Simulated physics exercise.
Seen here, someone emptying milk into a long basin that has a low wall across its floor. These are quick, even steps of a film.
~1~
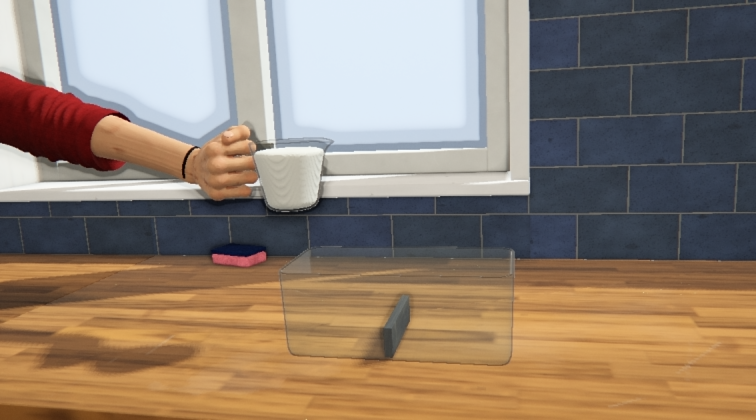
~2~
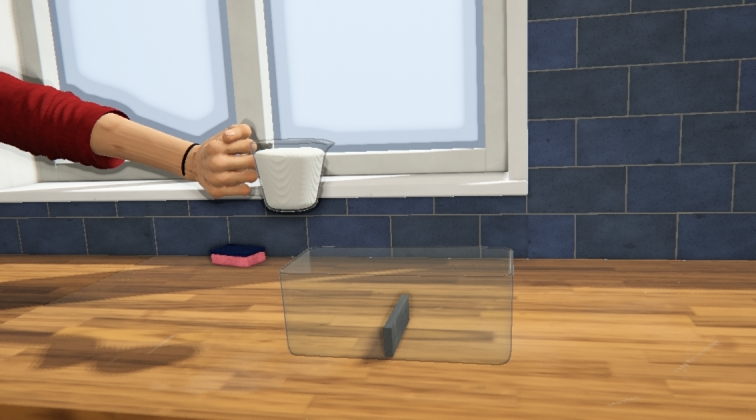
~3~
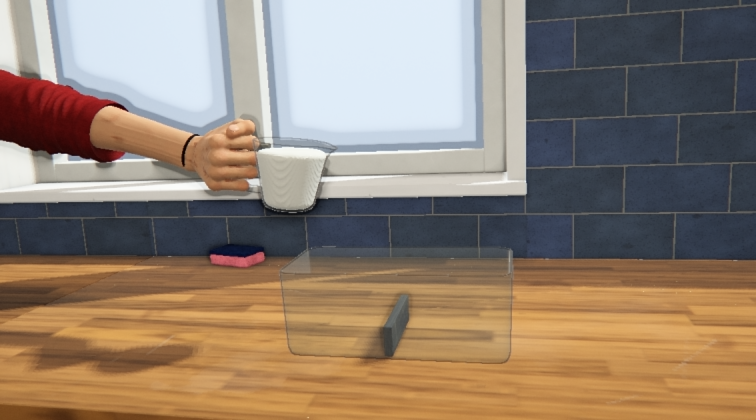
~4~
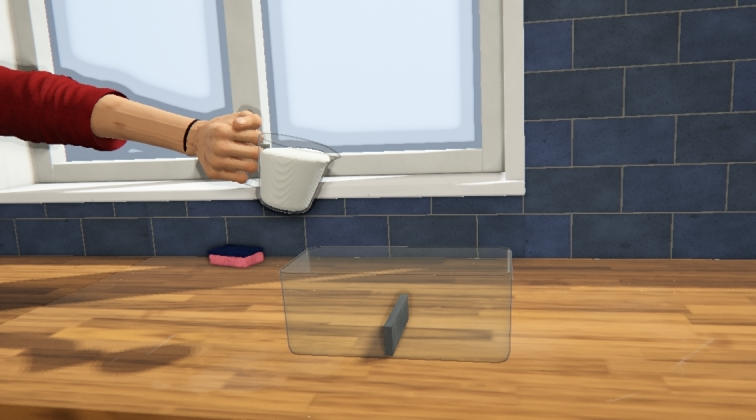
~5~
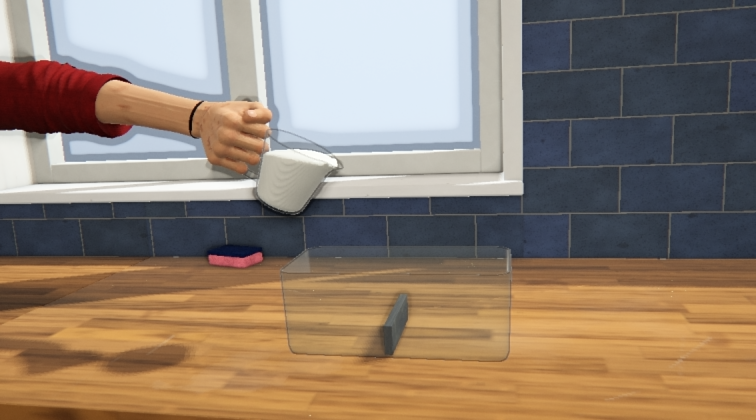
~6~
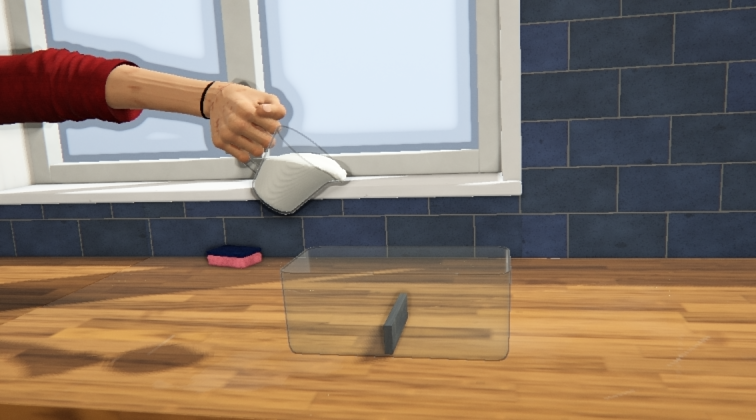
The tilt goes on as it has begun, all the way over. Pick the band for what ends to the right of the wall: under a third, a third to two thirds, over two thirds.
It comes to not even a third.
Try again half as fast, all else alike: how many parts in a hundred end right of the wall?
About 15 per cent.
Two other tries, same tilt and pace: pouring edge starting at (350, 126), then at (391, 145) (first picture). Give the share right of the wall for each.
In turn 35 and 75 in a hundred.
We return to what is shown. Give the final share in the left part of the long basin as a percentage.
Some 85 per cent.
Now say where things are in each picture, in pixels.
It leans 0°; its right rim is at (334, 141); the milk meets the walls at (259, 152) and (324, 150); the long basin's rim runs from (295, 260) to (513, 263); the wall's top is at (397, 311), in the first frame.
It leans 2°; its right rim is at (335, 143); the milk meets the walls at (259, 152) and (325, 151), in the second frame.
It leans 8°; its right rim is at (337, 148); the milk meets the walls at (261, 150) and (326, 153), in the third frame.
It leans 16°; its right rim is at (341, 156); the milk meets the walls at (264, 150) and (330, 156), in the fourth frame.
It leans 28°; its right rim is at (344, 168); the milk meets the walls at (268, 154) and (335, 160), in the fifth frame.
It leans 42°; its right rim is at (344, 181); the milk meets the walls at (264, 165) and (337, 171); 3 per cent is over the edge, in the sixth frame.
A moment on, the measuring jug is tipped right over and 20 per cent is still to pour, 53 is left of the wall and 1 right of it.
Next, the measuring jug is tipped right over and 0 per cent is still to pour, 89 is left of the wall and 4 right of it.
Then the measuring jug is tipped right over and 0 per cent is still to pour, 86 is left of the wall and 9 right of it.
Later the measuring jug is tipped right over and 0 per cent is still to pour, 85 is left of the wall and 10 right of it.
Finally, 85 per cent lies left of the wall, 10 right of it and 4 outside.
